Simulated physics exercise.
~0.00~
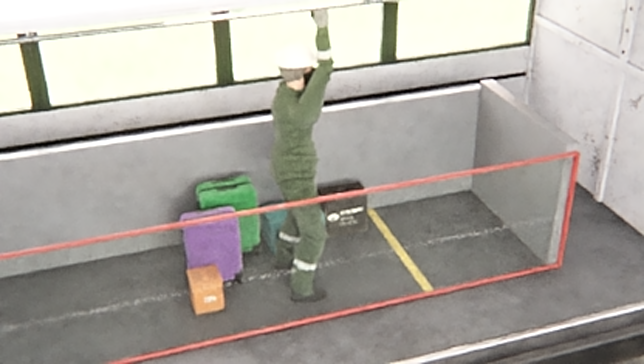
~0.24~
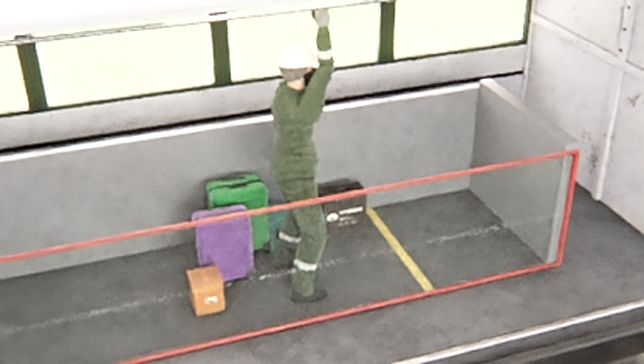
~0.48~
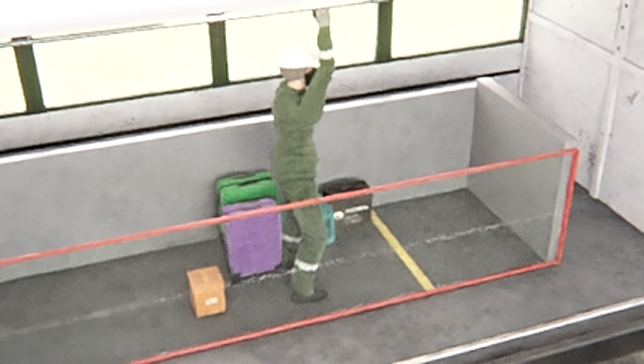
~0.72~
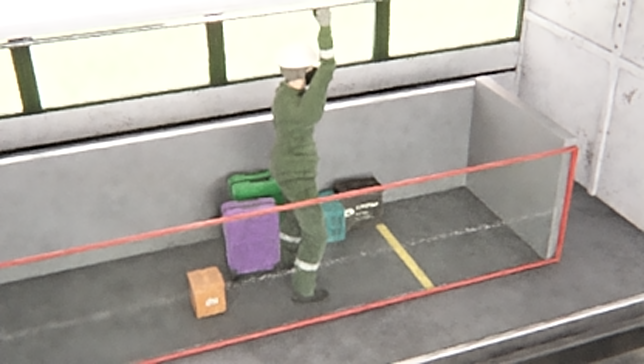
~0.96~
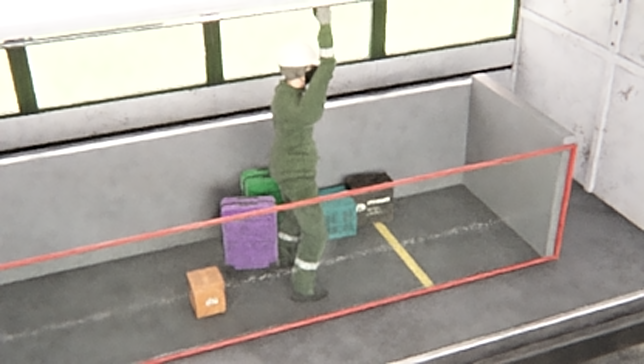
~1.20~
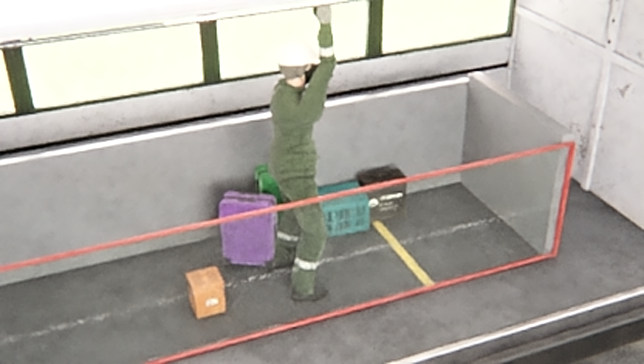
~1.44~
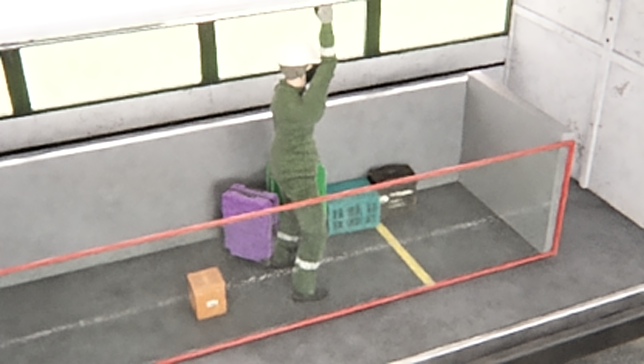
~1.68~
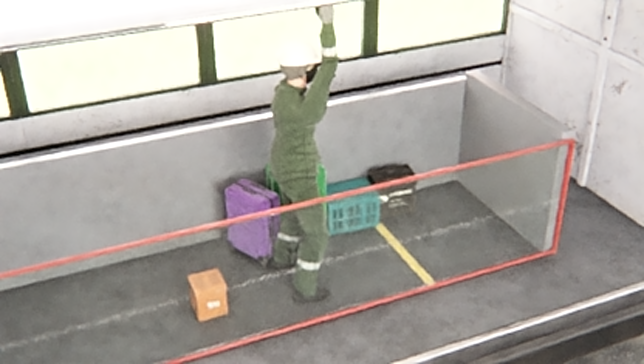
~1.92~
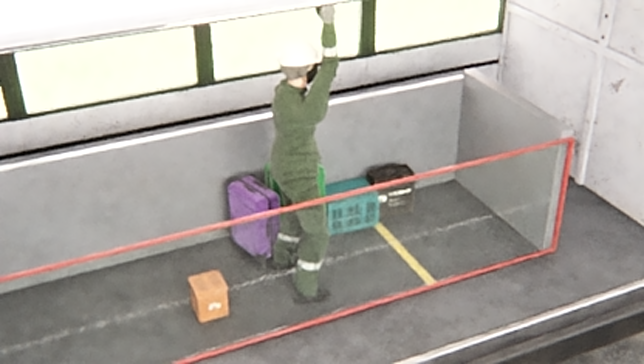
The green and purple suitcases, teal crate and black case slid right across the floor, the green one passing behind a traveller with raised arms, until only the black case ended beyond the yellow line, while the orange box stayed put.
